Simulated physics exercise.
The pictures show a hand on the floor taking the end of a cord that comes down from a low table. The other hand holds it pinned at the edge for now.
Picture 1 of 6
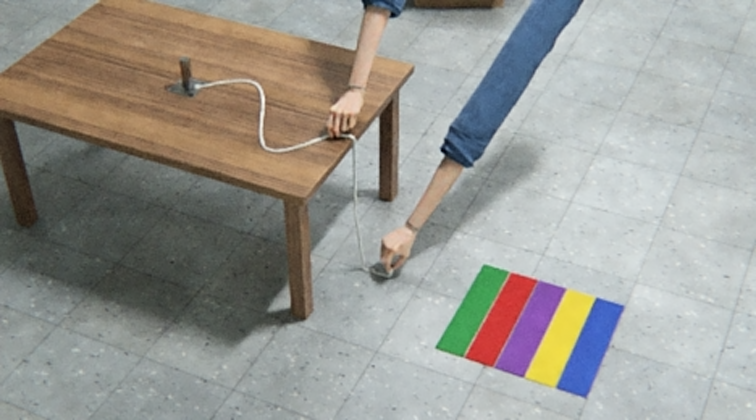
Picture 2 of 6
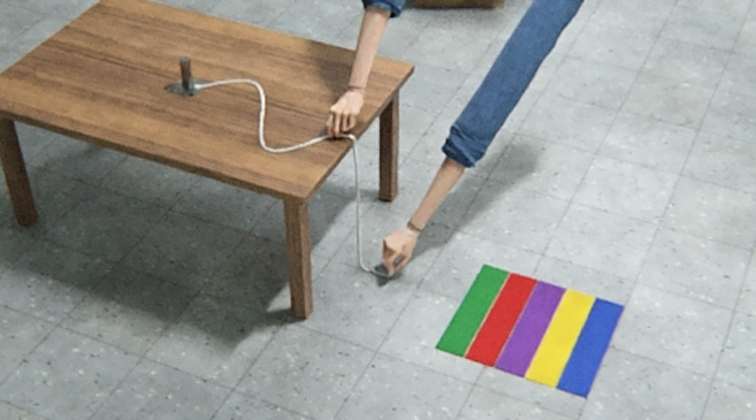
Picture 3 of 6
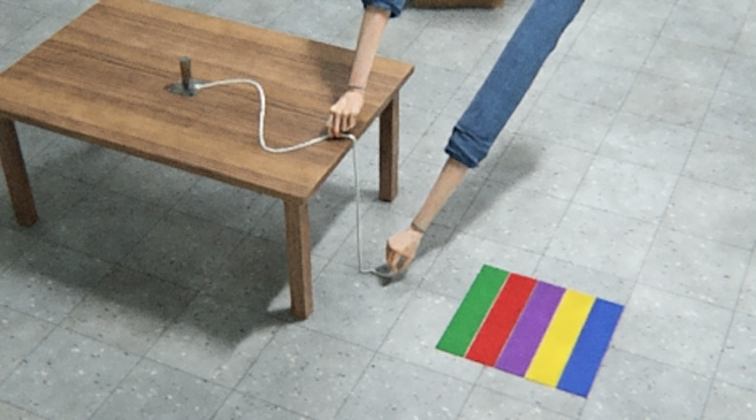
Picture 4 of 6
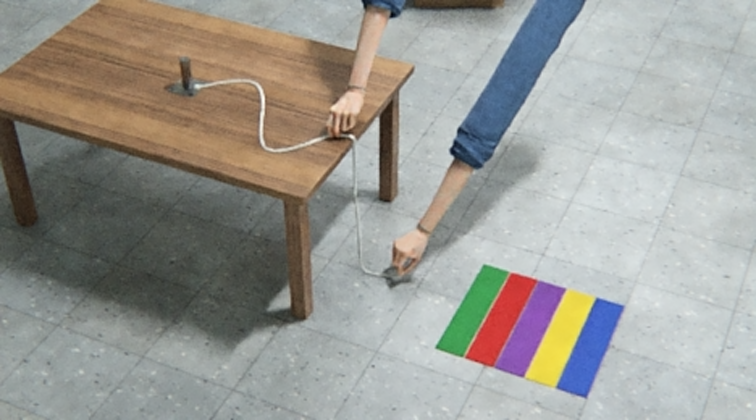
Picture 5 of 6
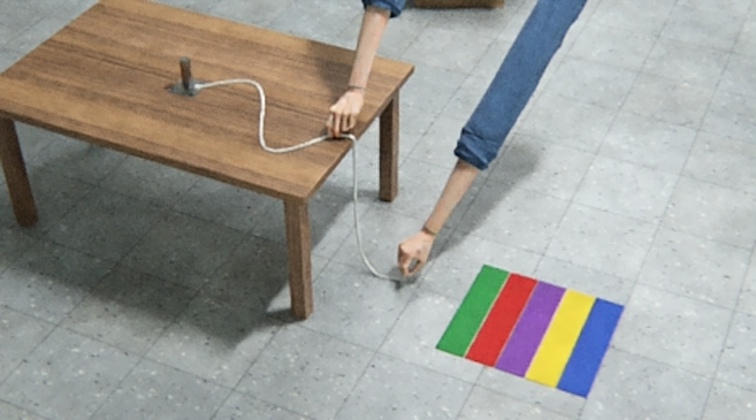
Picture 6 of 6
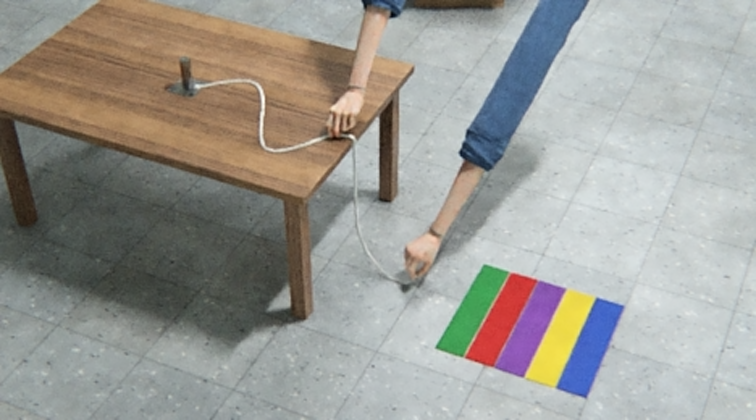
To begin with, one hand pins a pale cord at the edge of a low wooden table while another holds its end on the grey floor. The lower hand then slides the end slowly a short way right, nearer the green, red, purple, yellow and blue stripes, while the upper hand stays still.
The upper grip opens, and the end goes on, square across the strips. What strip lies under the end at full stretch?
The blue one.
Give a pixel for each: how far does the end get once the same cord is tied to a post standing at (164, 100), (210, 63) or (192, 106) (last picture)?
Approximate places, in that order: (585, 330), (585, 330), (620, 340).
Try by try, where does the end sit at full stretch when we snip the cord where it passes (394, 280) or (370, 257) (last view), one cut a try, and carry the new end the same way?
Case by case it comes to about (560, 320) and then about (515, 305).
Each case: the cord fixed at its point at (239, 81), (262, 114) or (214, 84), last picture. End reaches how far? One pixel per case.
First try near (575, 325), second near (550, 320), third near (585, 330).
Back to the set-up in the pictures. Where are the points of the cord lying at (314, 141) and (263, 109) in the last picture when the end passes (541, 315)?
They move to (367, 180) and (286, 121) respectively.
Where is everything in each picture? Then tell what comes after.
The first picture shows end (391, 269); green (458, 336); red (487, 346); purple (517, 356); yellow (547, 365); blue (578, 375).
The second picture shows end (394, 269); cord through (230, 82) (263, 109) (273, 151) (342, 136) (358, 193) (360, 252).
The third picture shows end (397, 270).
The fourth picture shows end (403, 272); cord through (230, 82) (263, 109) (273, 151) (342, 136) (355, 193) (360, 252).
The fifth picture shows end (409, 274).
The sixth picture shows end (416, 276); cord through (230, 82) (263, 109) (273, 151) (342, 136) (355, 193) (367, 251).
Early on, end near (541, 315); over purple.
Midway, end near (575, 325); over yellow.
At the end of the slack, end near (596, 332); over blue. The blue one.
